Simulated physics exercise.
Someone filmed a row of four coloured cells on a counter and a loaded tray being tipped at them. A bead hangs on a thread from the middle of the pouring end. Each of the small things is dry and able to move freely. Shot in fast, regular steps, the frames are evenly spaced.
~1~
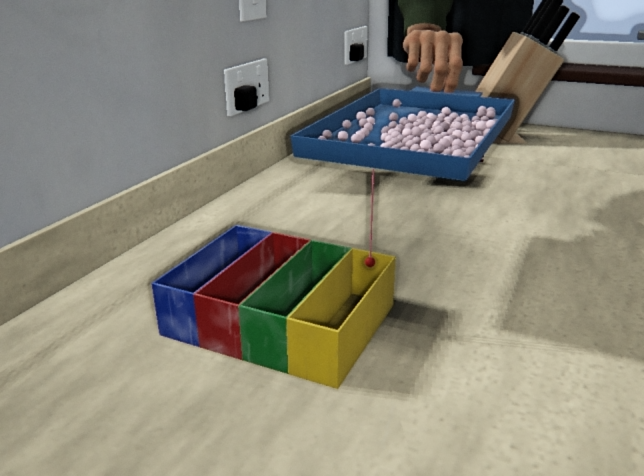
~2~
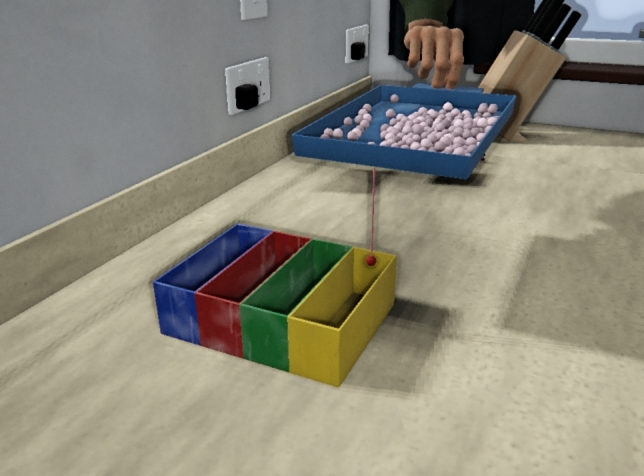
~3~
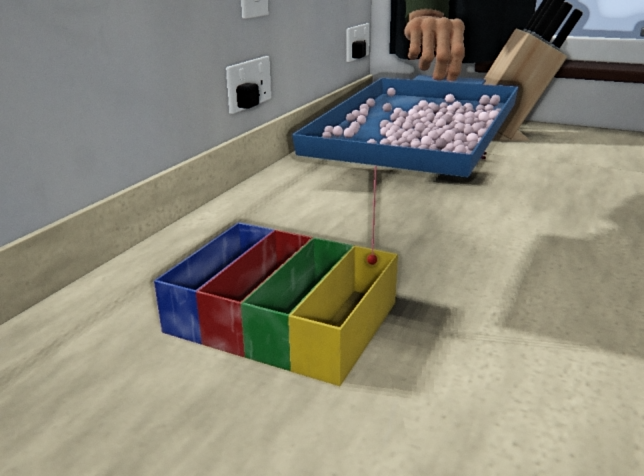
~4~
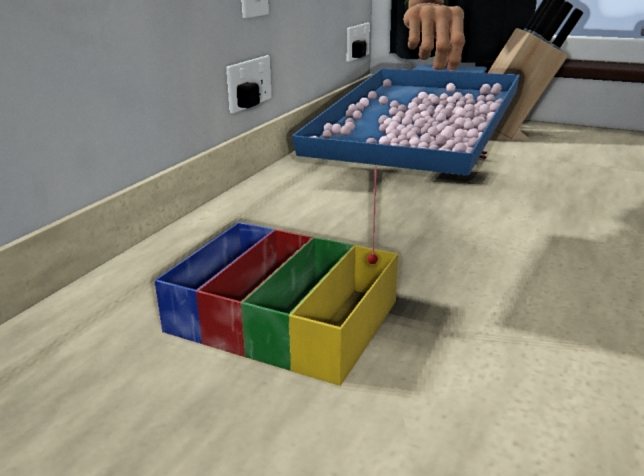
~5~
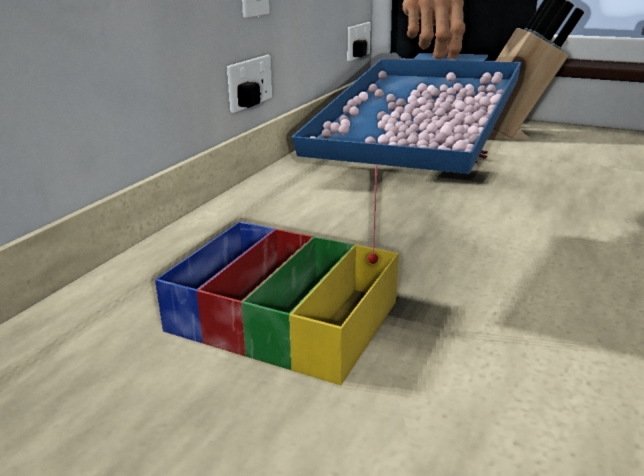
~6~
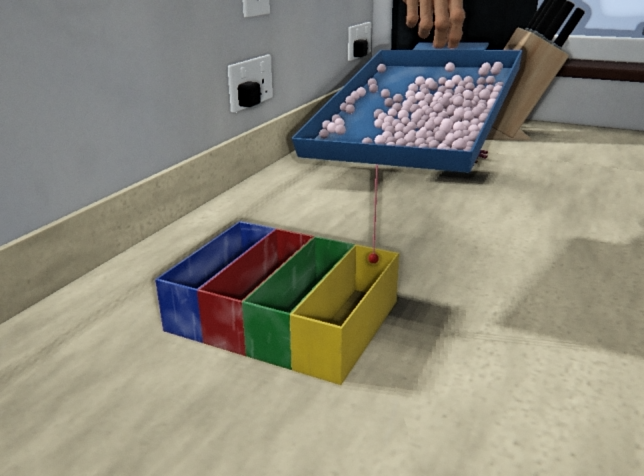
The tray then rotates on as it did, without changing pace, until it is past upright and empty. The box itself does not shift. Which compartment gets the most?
The green compartment.
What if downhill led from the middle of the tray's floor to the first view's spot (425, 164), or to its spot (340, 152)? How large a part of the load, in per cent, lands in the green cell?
The first try would leave around 0 per cent there, the second around 60 per cent.
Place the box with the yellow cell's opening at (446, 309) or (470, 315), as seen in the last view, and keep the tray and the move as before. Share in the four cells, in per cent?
First case: Some 80 %; second case: Some 60 %.
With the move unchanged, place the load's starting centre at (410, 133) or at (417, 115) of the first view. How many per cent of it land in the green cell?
Estimate: 40 % first, 40 % second.
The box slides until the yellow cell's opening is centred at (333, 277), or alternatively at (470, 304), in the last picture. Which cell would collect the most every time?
Attempt 1 - that green cell; attempt 2 - the cell in blue.
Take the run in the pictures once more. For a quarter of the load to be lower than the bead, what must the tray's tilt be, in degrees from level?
Reading: Some 90°.
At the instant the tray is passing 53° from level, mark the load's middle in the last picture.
In the last view, the load is centred near (388, 111).
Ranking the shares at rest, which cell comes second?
After the leader, it is the yellow cell.
Soon, tray tipped steeply; nearly all on the tray; a stray few falling or outside the box.
A while on, tray tipped right over; about half on the tray; a small part in the green cell; a small part in the red cell; a small part in the yellow cell; about a third falling or outside the box.
Towards the end, tray tipped past a quarter turn; about half in the green cell; about a quarter in the yellow cell; a small part in the red cell; a stray few in the blue cell; a small part falling or outside the box.
Finally, tray tipped past a quarter turn; about half in the green cell; about a quarter in the yellow cell; a small part in the red cell; a stray few in the blue cell; a small part outside the box.
